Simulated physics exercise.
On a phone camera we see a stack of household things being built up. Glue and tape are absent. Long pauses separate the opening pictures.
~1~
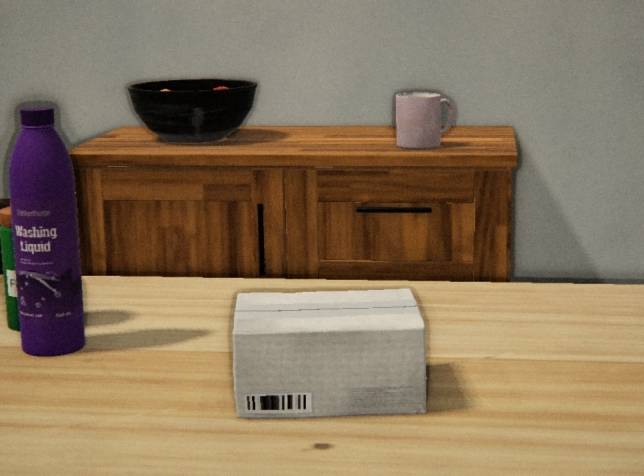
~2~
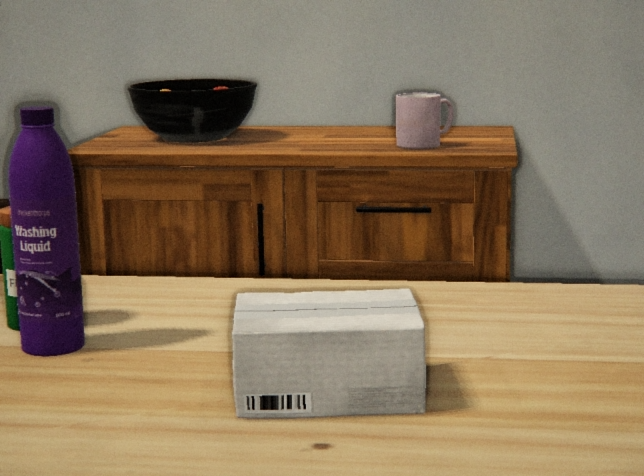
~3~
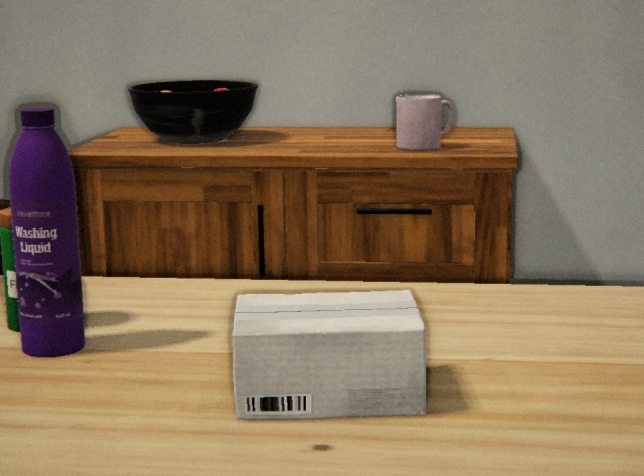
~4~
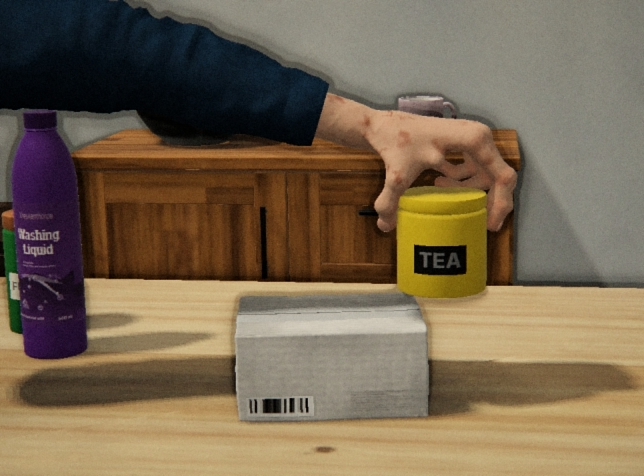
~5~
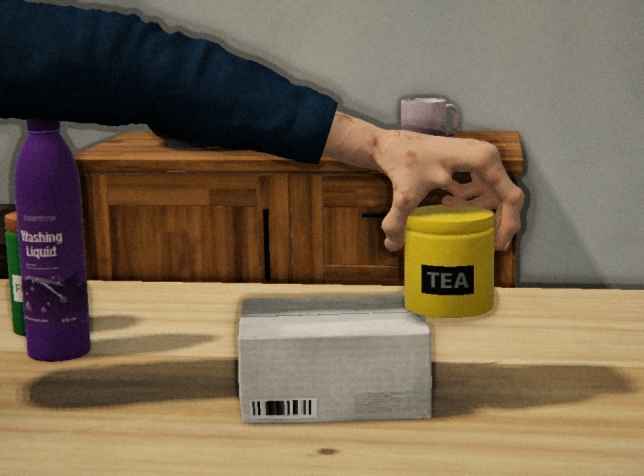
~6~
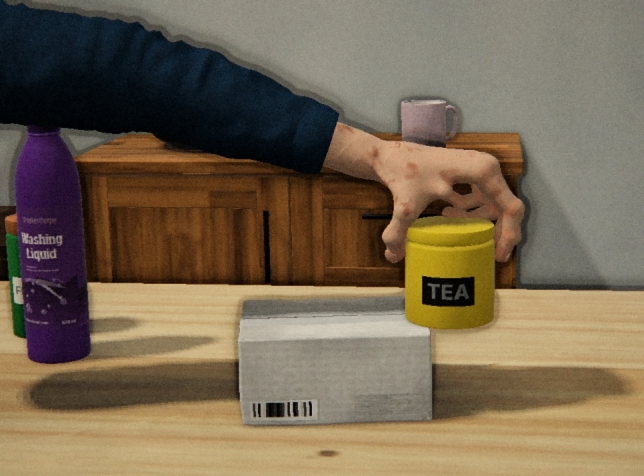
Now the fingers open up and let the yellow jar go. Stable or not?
My guess: It won't stay upright.
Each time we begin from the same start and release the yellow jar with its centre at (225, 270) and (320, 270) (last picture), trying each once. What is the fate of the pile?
On the first go it collapses, and on the second it remains standing.
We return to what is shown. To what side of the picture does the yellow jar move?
It heads rightwards.
Then, 0.30 s on from there, yellow jar now fallen.
Then, 0.40 s on from there, things are still on the move.
Then, 1.80 s on from there, nothing new.
In the end, fallen, yellow jar; the other 3 unmoved. At the end, from the last picture's camera, yellow jar near (550, 359). The pile gives way.
